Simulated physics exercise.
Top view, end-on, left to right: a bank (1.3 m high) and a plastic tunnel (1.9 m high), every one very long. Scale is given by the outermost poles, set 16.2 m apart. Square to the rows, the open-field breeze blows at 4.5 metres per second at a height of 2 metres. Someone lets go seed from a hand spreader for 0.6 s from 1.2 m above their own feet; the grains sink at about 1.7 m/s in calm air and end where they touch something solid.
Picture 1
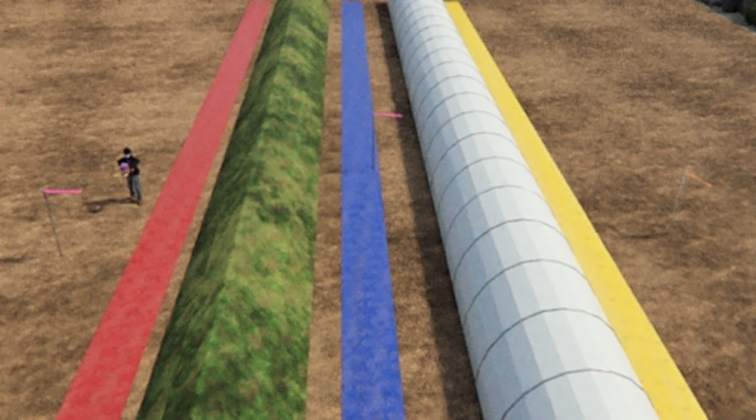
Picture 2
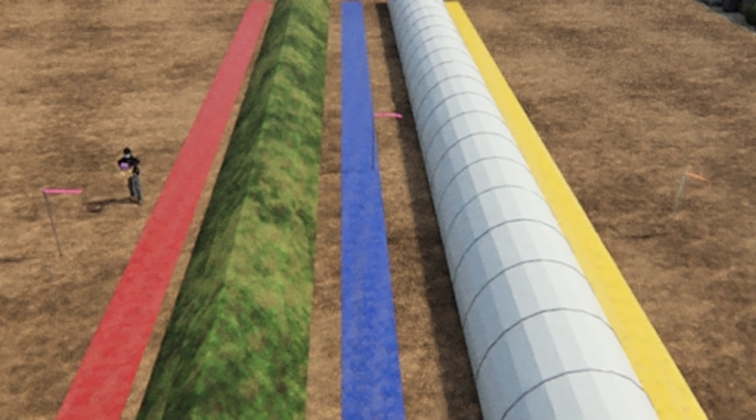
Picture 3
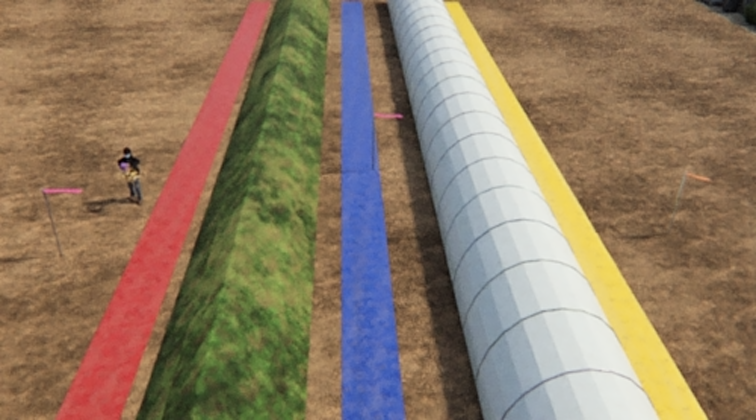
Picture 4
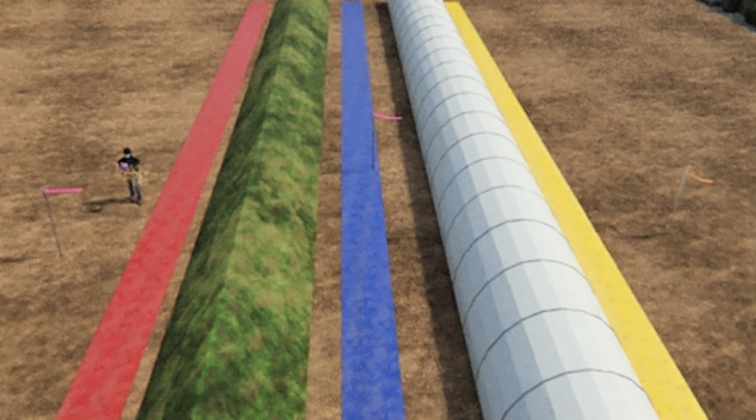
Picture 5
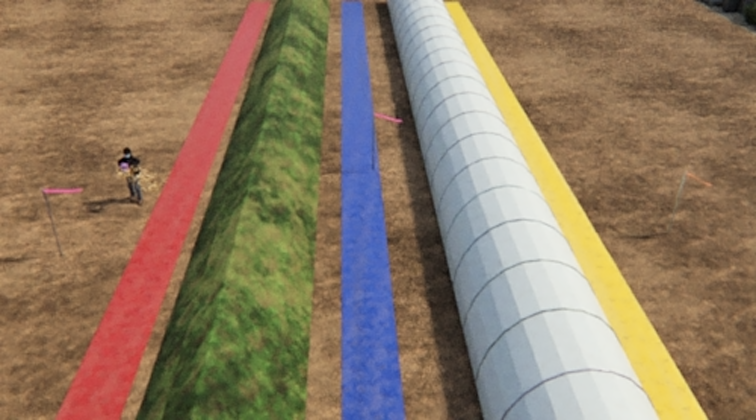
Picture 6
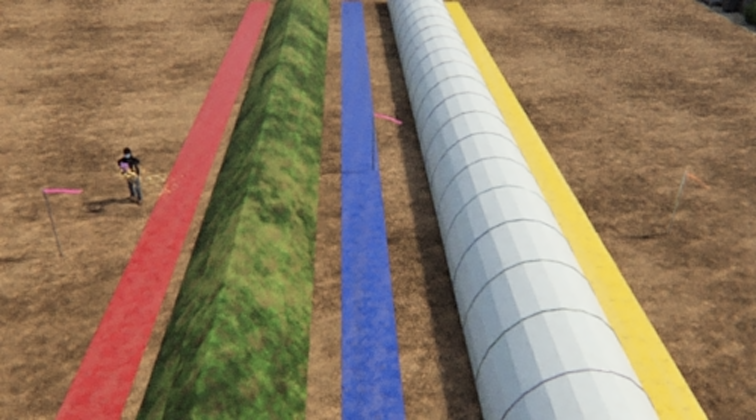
Pale seed spreads rightward in a thin stream from a standing person's hands beside the red strip.
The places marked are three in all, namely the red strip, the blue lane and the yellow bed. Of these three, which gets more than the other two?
Most goes to the red one.
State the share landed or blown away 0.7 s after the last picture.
About 45 %.
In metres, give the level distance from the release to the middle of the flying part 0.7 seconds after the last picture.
That distance is some 1.5 m.
Then, 0.7 s after the last picture, 53 % is in the air or yet to come; 30 % lies on the red strip, 0 % on the yellow bed and 0 % on the blue lane; the middle of what still flies is 0.5 m above the low ground, near (190, 194).
Then, 1.5 s after the last picture, 3 % is in the air or yet to come; 42 % lies on the red strip, 0 % on the yellow bed and 0 % on the blue lane.
Then, 3.0 s after the last picture, 1 % is in the air or yet to come; 42 % lies on the red strip, 0 % on the yellow bed and 0 % on the blue lane.
Then, 7.5 s after the last picture, 0 % is in the air or yet to come; 42 % lies on the red strip, 0 % on the yellow bed and 0 % on the blue lane.
Then, 44.5 s after the last picture, 0 % is in the air or yet to come; 42 % lies on the red strip, 0 % on the yellow bed and 0 % on the blue lane.
